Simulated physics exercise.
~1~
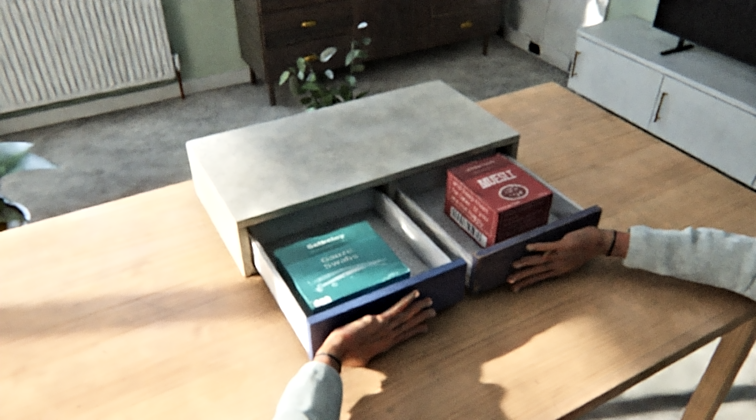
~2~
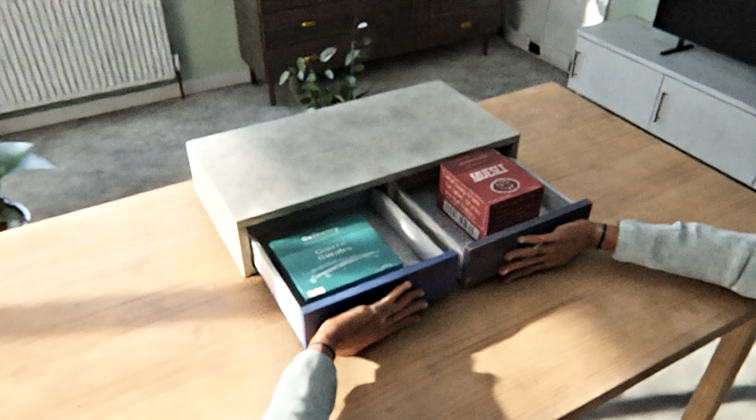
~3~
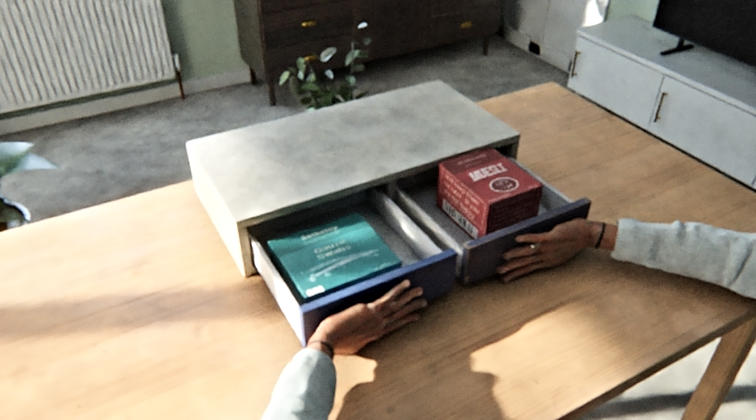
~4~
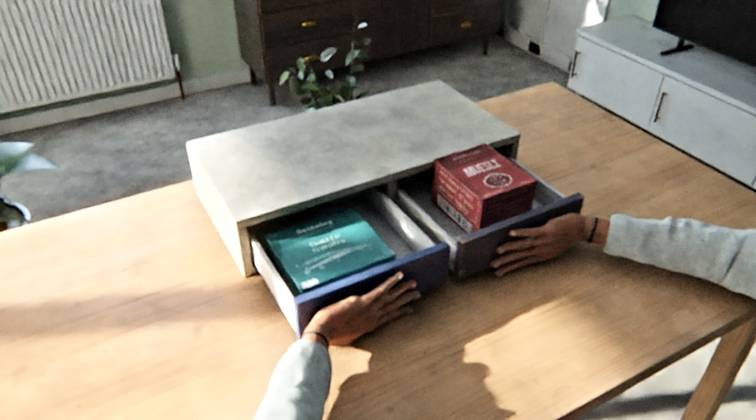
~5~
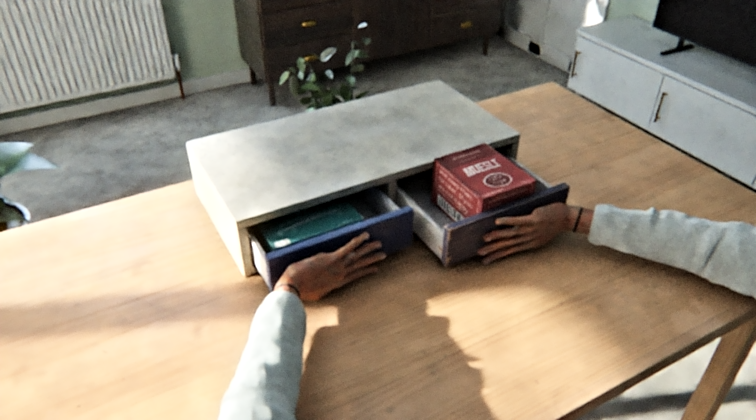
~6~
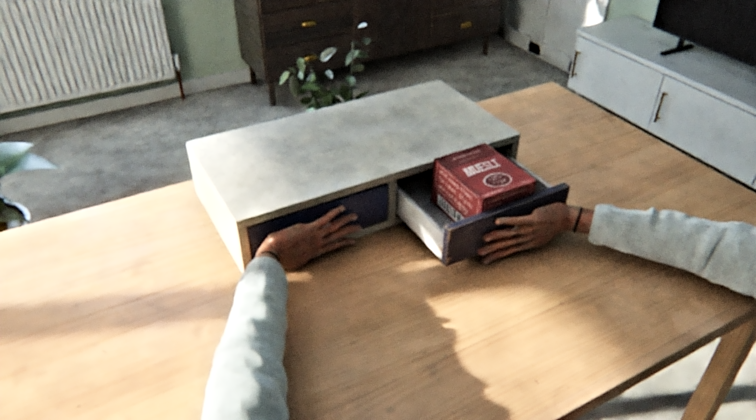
In the video, two hands push a pair of open drawers into a pale chest on a wooden table, the left holding a turquoise box and the right a red box. The left drawer closes flush, while the right one moves slightly inward and stays partly open.
